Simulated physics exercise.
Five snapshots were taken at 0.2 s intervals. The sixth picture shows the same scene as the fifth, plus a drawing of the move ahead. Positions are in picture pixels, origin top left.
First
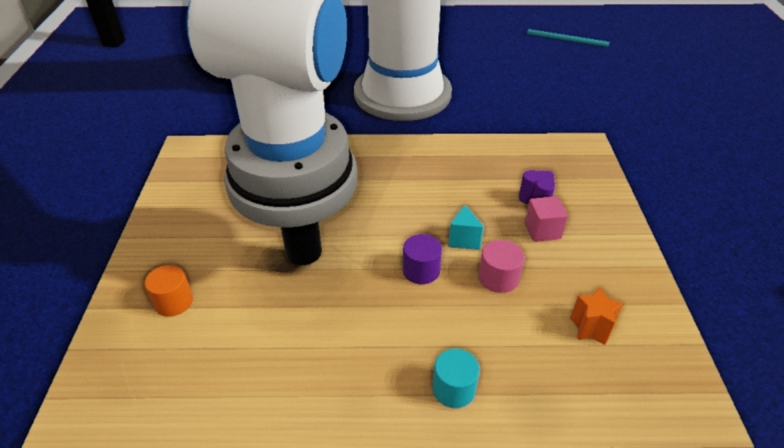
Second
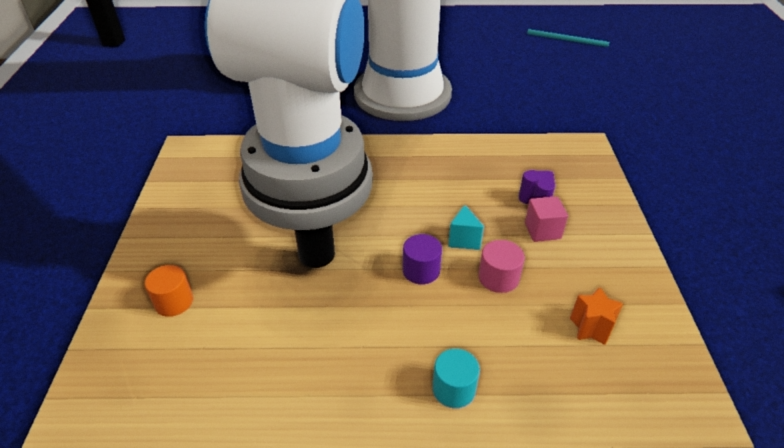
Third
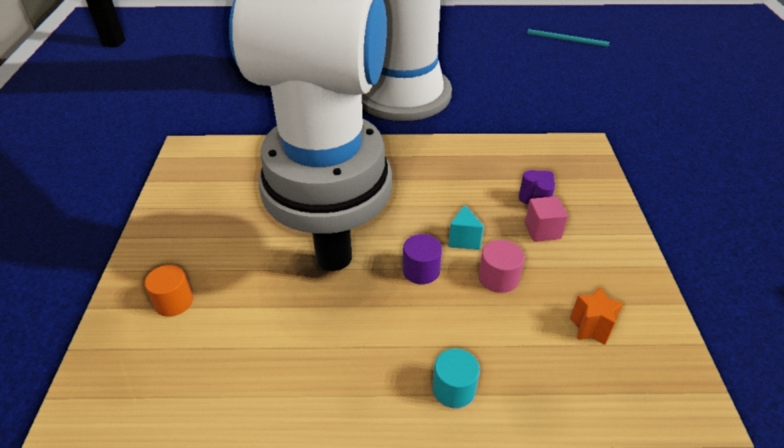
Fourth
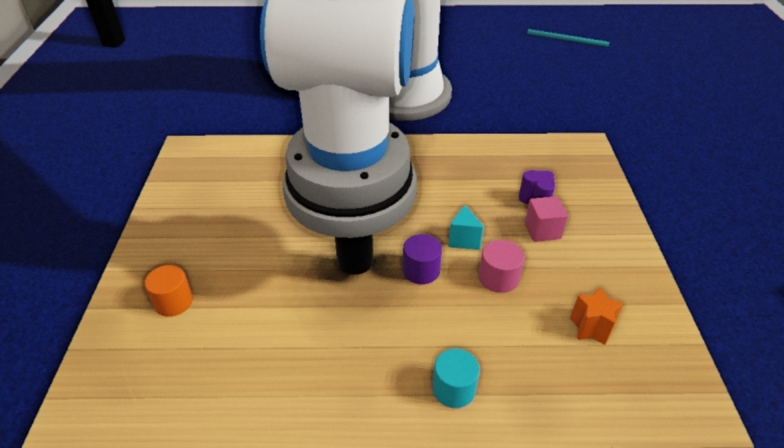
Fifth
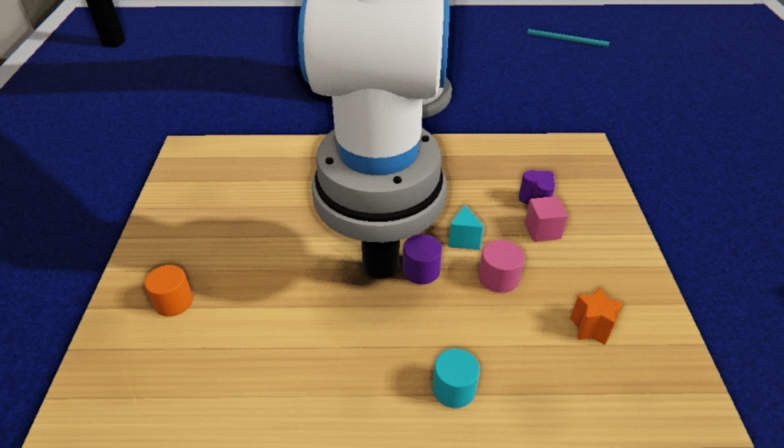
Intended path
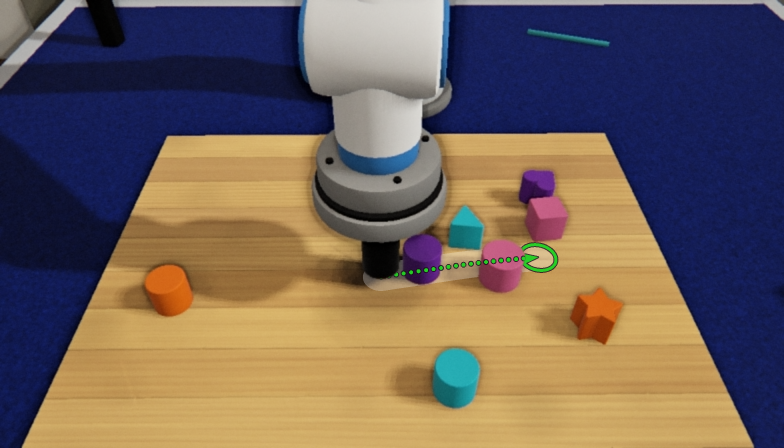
On a wooden board, a robot arm slides its black bar right, beside a purple cylinder.
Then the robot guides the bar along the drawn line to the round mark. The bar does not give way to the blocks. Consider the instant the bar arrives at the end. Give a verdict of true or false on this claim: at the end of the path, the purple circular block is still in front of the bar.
That claim is true.
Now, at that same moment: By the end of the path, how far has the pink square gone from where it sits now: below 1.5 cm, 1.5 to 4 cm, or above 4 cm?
Net shift: 1.5 to 4 cm.
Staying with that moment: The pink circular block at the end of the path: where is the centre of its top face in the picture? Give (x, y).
Around pixel (559, 262).
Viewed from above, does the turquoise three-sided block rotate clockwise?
It seems not.
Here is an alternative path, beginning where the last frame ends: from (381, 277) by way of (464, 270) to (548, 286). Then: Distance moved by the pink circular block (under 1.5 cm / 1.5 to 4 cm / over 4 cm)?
Long: Over 4 cm.
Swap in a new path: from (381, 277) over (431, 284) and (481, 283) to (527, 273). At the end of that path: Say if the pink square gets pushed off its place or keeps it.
Still in place.
The line goes from (381, 277) directly to (538, 257).
On the path given first. One third of the way, bar (436, 258); purple circular block (473, 239); pink circular block (509, 255).
Two thirds of the way, bar (489, 251); purple circular block (522, 226); turquoise three-sided block (469, 216), turned 20° anticlockwise; pink circular block (532, 256).
At the end, bar (541, 246); purple circular block (572, 220); turquoise three-sided block (469, 216), turned 20° anticlockwise; pink circular block (559, 262); pink square (570, 198), turned 70° anticlockwise.
